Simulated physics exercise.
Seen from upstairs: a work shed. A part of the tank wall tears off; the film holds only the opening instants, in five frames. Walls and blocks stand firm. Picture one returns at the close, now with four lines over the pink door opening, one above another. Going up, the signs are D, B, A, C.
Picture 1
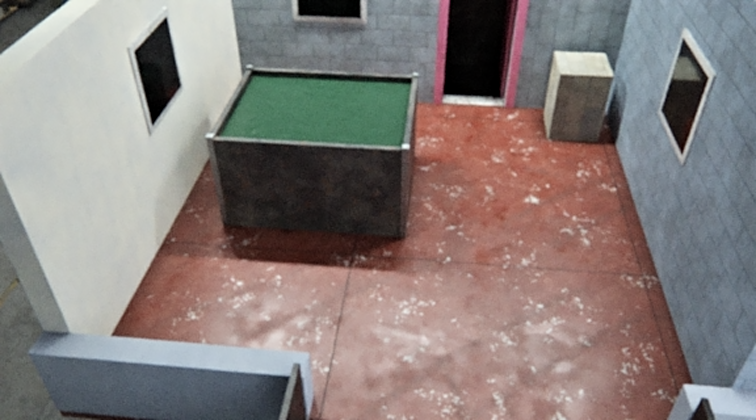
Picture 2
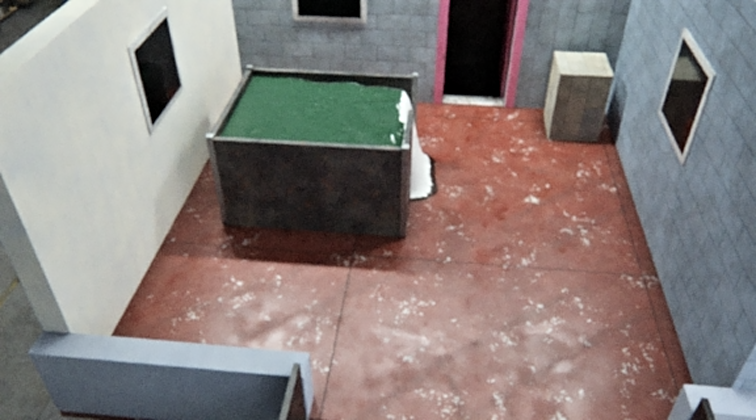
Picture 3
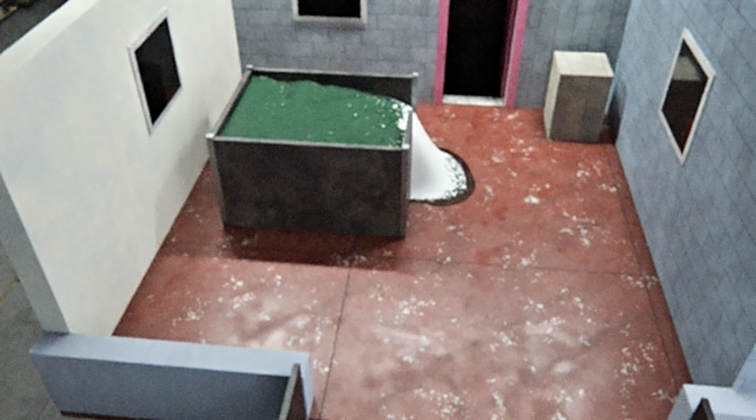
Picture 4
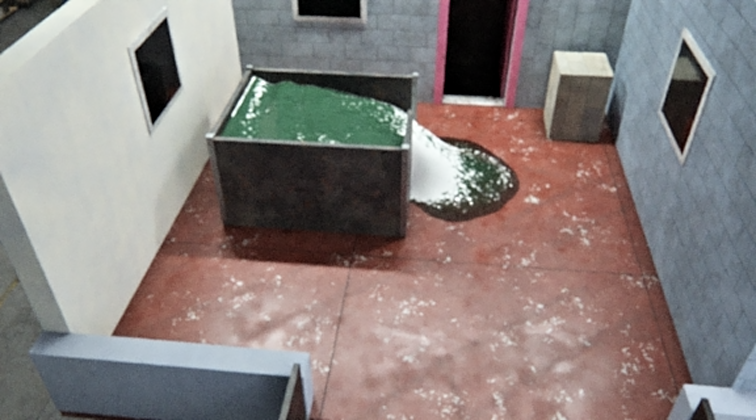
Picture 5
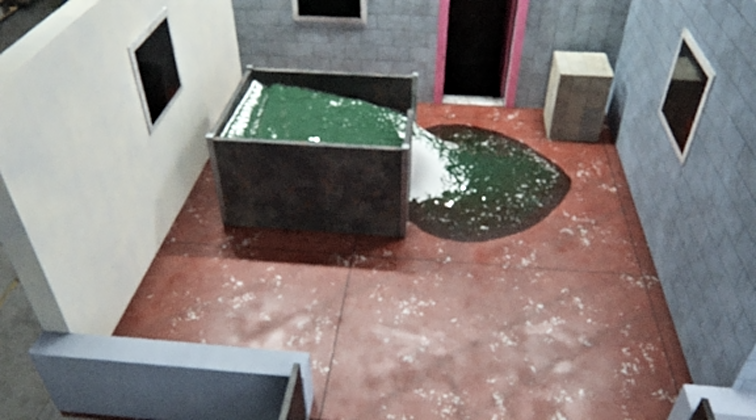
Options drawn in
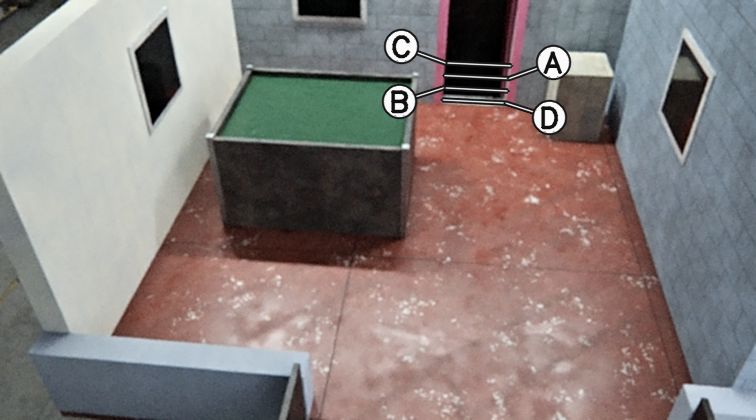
Work shed seen from above, green water pouring from the right side of a dark tank and spreading across the red floor.
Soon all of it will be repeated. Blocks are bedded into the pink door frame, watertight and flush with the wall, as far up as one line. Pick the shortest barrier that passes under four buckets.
B.
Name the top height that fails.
Height D.
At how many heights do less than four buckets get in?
Three of them.
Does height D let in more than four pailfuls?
Yes.
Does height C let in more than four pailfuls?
No, that is safe.
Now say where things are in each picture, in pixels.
Water in the tank at rest, its middle at (321, 111); foot of the pink doorway at (473, 105); open gate at (493, 364).
Water covers 1 % of the ground and shows as far out as (423, 195).
Water covers 3 % of the ground and shows as far out as (469, 186).
Water covers 7 % of the ground and shows as far out as (513, 183).
Water covers 14 % of the ground and shows as far out as (561, 175).
On the marked copy, A at (476, 77); B at (475, 89); C at (477, 64); D at (474, 101); from the bottom up D, B, A, C.
Choosing A, nothing gets over.
Choosing B, a splash gets over, under a bucket.
Choosing C, nothing gets over.
Choosing D, some 20 bucketfuls get in.
